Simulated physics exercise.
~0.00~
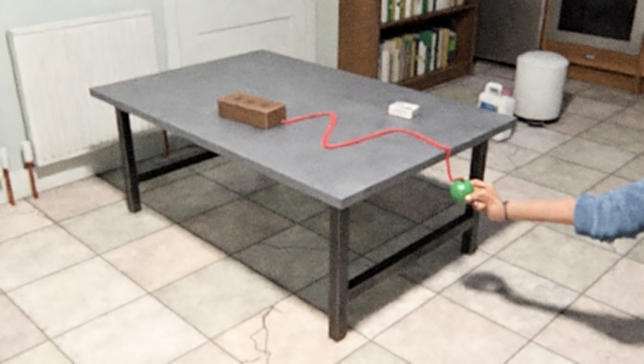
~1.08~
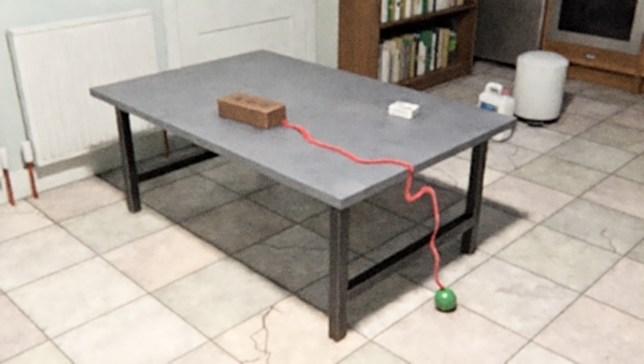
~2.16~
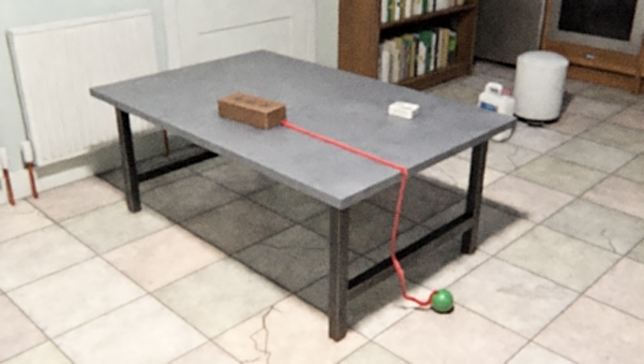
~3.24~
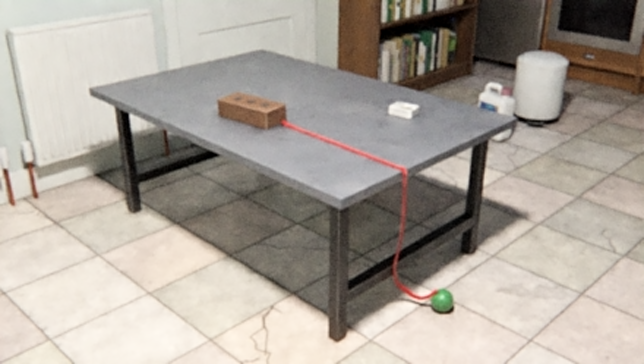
Green apple tied to a red ribbon dropping from a hand to the tiled floor, brick and white box staying on table.
